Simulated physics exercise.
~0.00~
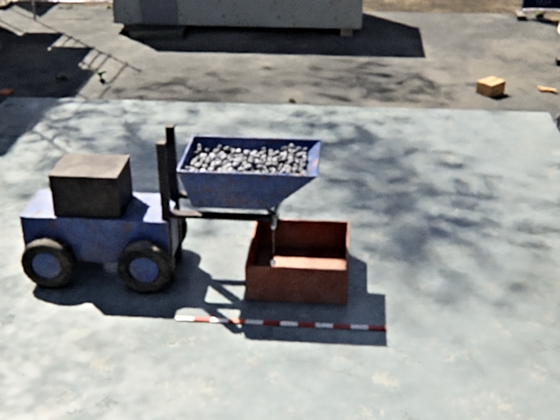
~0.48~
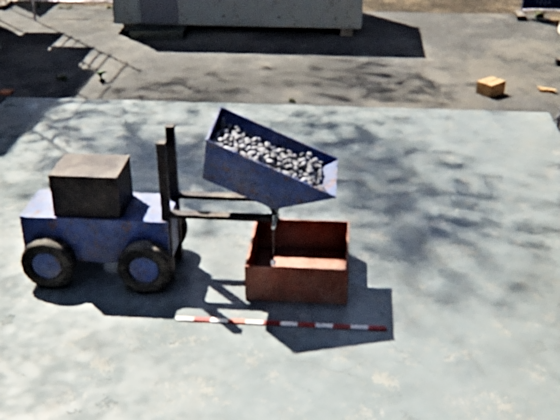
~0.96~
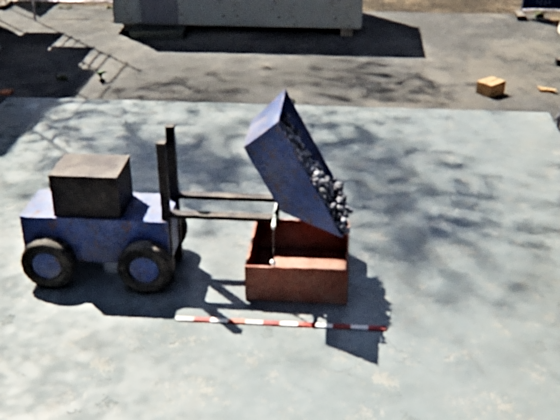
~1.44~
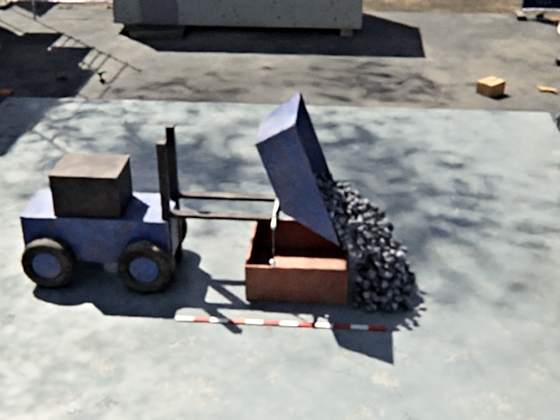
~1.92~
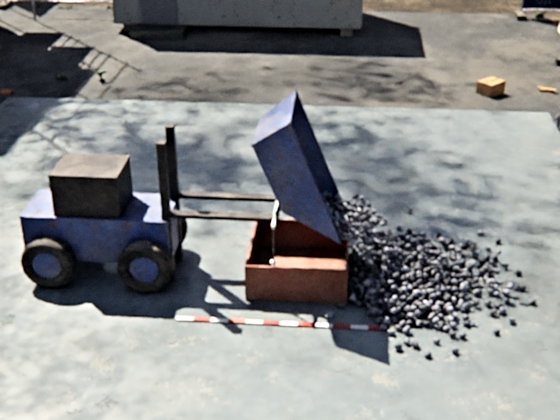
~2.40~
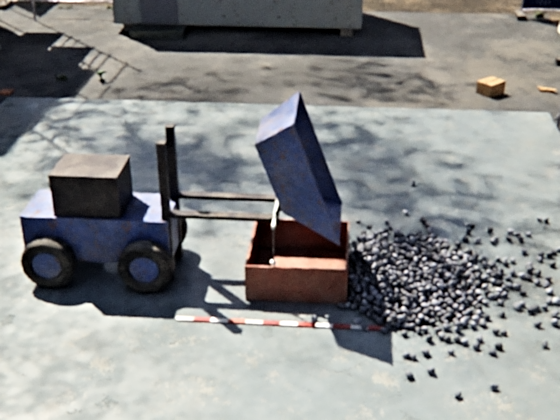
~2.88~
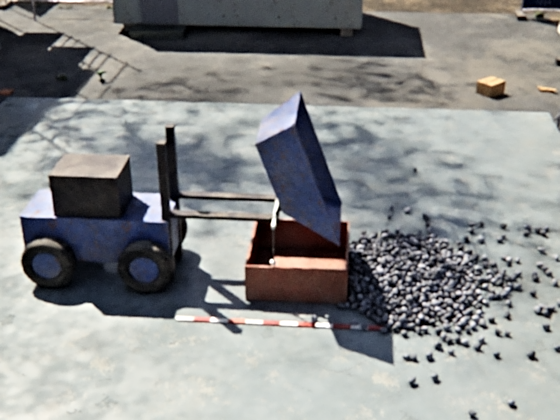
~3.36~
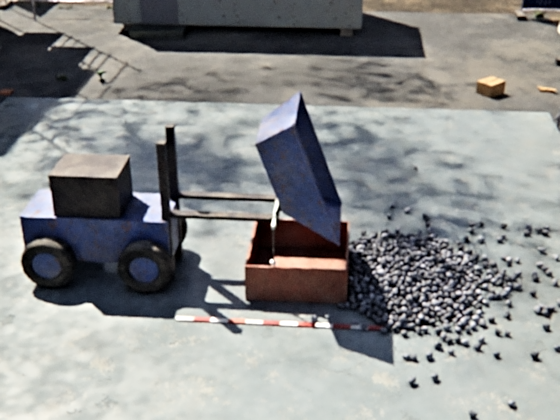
Blue skip on a toy-like fork truck tipping grey stones rightward past a rust-red bin, leaving them heaped and scattered beyond it.
